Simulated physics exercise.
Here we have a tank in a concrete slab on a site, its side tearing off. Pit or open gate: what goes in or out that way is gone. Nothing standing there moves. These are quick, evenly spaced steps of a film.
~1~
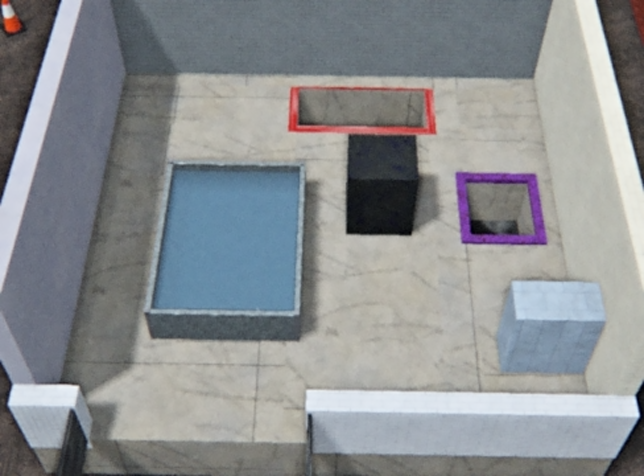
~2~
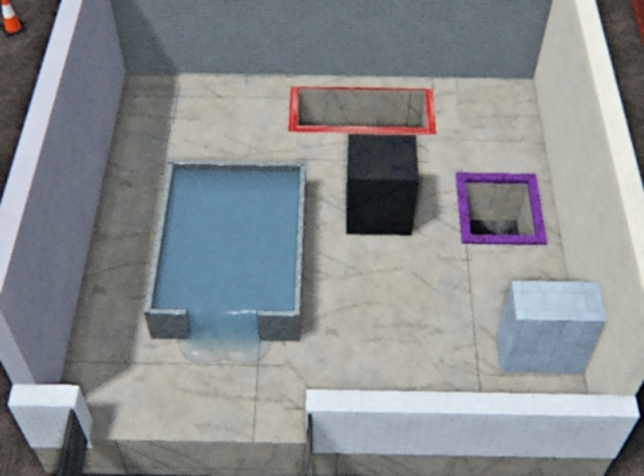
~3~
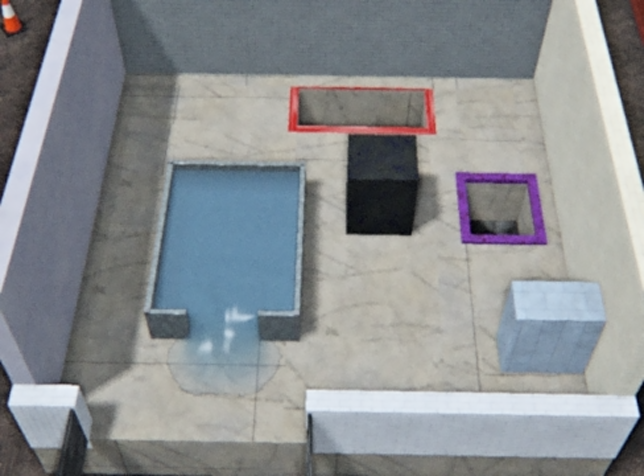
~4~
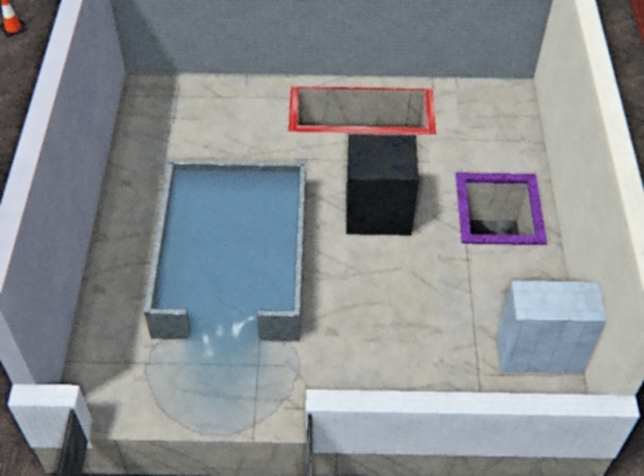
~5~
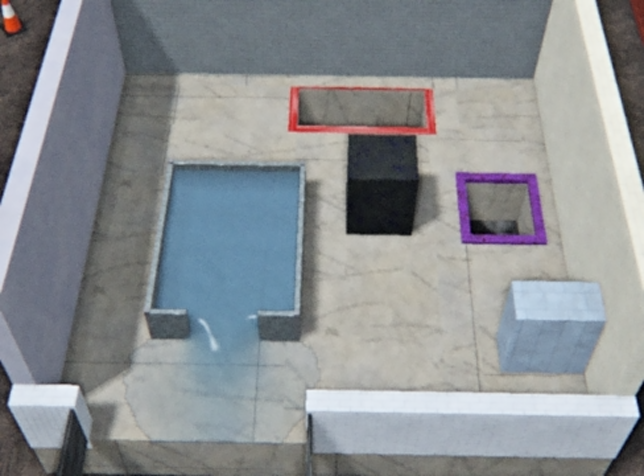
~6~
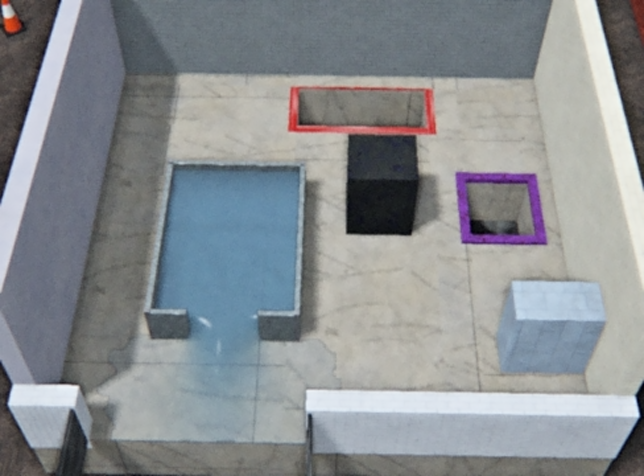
Water pours from a gap in the tank's front side and spreads across the concrete.
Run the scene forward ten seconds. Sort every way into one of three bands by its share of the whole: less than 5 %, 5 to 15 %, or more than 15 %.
Bands: The gate - more than 15 %; the red pit - less than 5 %; the purple pit - less than 5 %.
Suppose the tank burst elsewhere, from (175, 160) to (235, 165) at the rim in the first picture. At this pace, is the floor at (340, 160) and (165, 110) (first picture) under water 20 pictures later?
Lab note, in order - left bare; inundated.
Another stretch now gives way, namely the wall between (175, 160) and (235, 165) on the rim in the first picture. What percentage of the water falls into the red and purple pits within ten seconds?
Result - red: 35 %; purple: 0 %.
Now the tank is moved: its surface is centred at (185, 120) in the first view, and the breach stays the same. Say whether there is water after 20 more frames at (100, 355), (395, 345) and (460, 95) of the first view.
In order: Inundated, then inundated, then unflooded.
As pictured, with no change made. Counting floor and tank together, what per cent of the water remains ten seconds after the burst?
I'd put it at about 28 per cent.
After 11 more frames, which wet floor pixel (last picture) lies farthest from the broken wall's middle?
Somewhere around (473, 426).
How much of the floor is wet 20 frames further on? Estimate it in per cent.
About 15 %.
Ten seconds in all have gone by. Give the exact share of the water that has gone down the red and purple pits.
I'd put them at roughly 0 and 0 per cent respectively.
A moment on, water covers 10 % of the floor; the gate 11 %, the red pit 0 %, the purple pit 0 %.
Next, water covers 15 % of the floor; the gate 24 %, the red pit 0 %, the purple pit 0 %.
Then, water covers 15 % of the floor; the gate 39 %, the red pit 0 %, the purple pit 0 %.
Later, water covers 15 % of the floor; the gate 57 %, the red pit 0 %, the purple pit 0 %.
In the end, water covers 15 % of the floor; the gate 71 %, the red pit 0 %, the purple pit 0 %.
